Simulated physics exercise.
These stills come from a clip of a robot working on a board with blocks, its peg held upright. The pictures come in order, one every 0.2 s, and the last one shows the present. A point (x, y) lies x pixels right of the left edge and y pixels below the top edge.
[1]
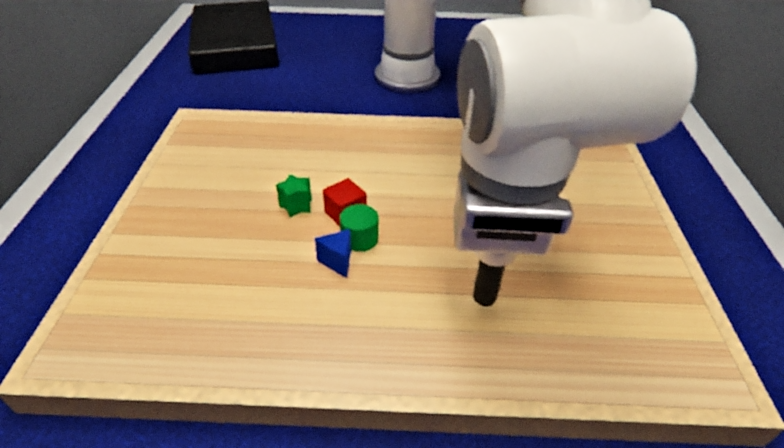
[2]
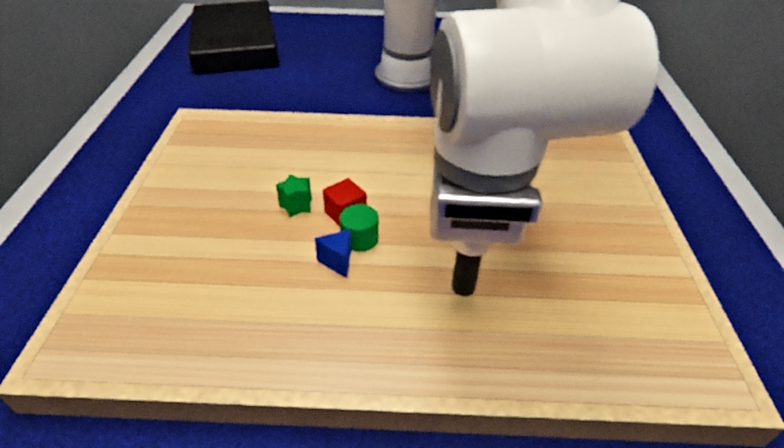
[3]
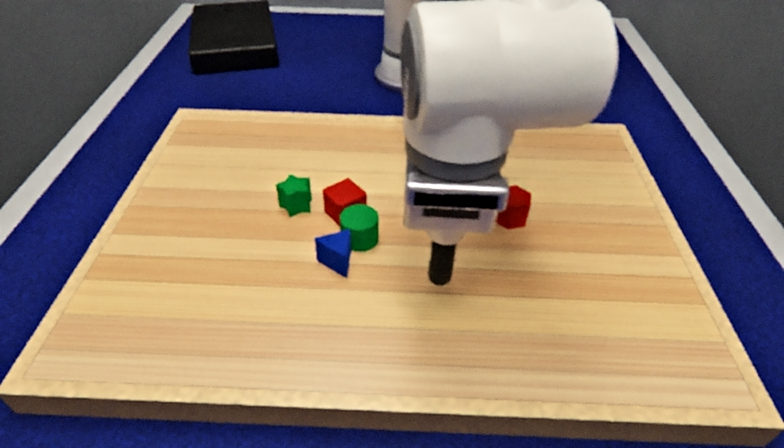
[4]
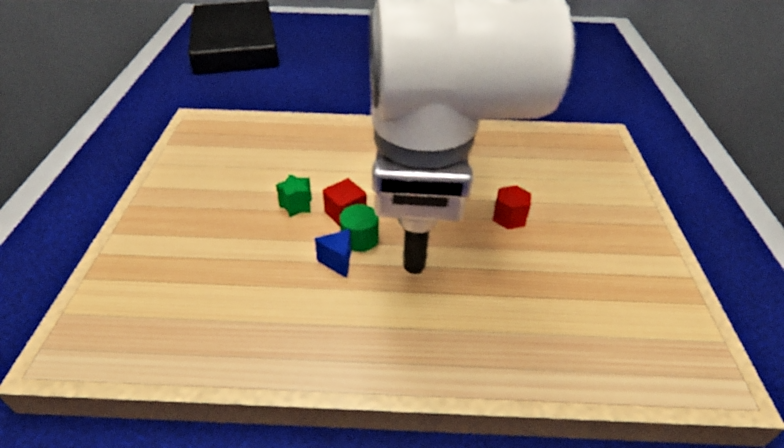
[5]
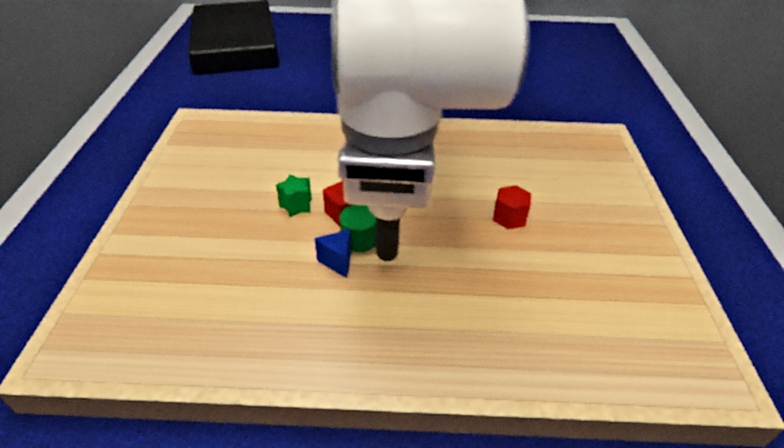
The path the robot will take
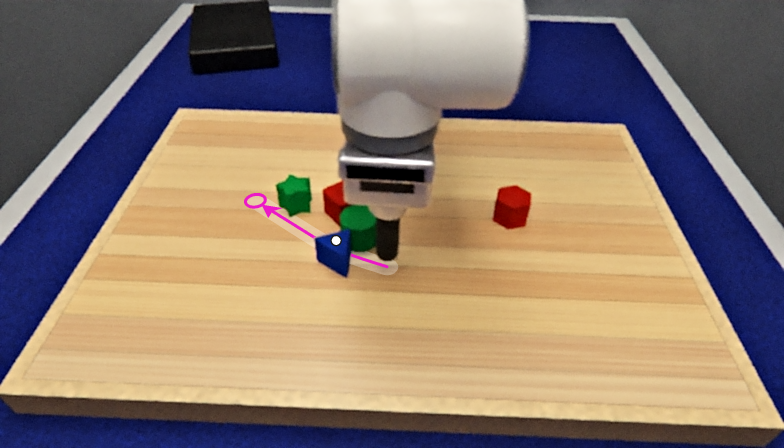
The video shows a white robot arm with a dark peg moving left and slightly away across a wooden board, uncovering a red block on the right as it nears a still cluster of green, red and blue blocks.
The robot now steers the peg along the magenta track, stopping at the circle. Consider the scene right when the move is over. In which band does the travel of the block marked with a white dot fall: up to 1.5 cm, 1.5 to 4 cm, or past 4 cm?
It will move between 1.5 and 4 cm.
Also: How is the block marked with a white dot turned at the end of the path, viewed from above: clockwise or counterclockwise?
That block twists counter-clockwise.
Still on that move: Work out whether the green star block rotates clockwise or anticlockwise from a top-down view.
Watching from overhead, you'd notice the green star block rotating clockwise.
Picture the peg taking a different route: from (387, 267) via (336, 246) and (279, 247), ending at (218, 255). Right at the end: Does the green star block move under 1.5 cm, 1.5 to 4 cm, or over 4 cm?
Movement: Under 1.5 cm.
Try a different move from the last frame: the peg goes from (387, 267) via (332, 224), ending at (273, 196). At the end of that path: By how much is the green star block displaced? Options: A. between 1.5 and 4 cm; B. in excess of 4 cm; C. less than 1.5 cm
B: In excess of 4 cm.
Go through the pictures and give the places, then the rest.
In the first picture, lower end of the peg (485, 298), tops of blocks, green star block (294, 184), blue triangular piece (336, 241), red four-sided block (345, 191), green cylinder (359, 216).
In the second picture, peg (463, 288), blocks as before.
In the third picture, peg (440, 278), blocks as before.
In the fourth picture, peg (414, 266), blocks as before.
In the fifth picture, peg (387, 254), green star block (294, 184), blue triangular piece (336, 241), red four-sided block partly hidden, green cylinder (359, 216).
The drawn path runs from (387, 267) by way of (334, 248) and (292, 224) to (255, 201); the dot is on the blue triangular piece.
On the path given first. One third of the way, peg (332, 235); blue triangular piece (314, 237), turned 60° anticlockwise; red four-sided block (342, 186); green cylinder (350, 208).
Two thirds of the way, peg (290, 211); blue triangular piece (312, 237), turned 70° anticlockwise; red four-sided block (342, 186); green cylinder (350, 208).
At the end, peg (253, 188); green star block (286, 177), turned 70° clockwise; blue triangular piece (312, 237), turned 70° anticlockwise; red four-sided block (342, 186); green cylinder (350, 208).
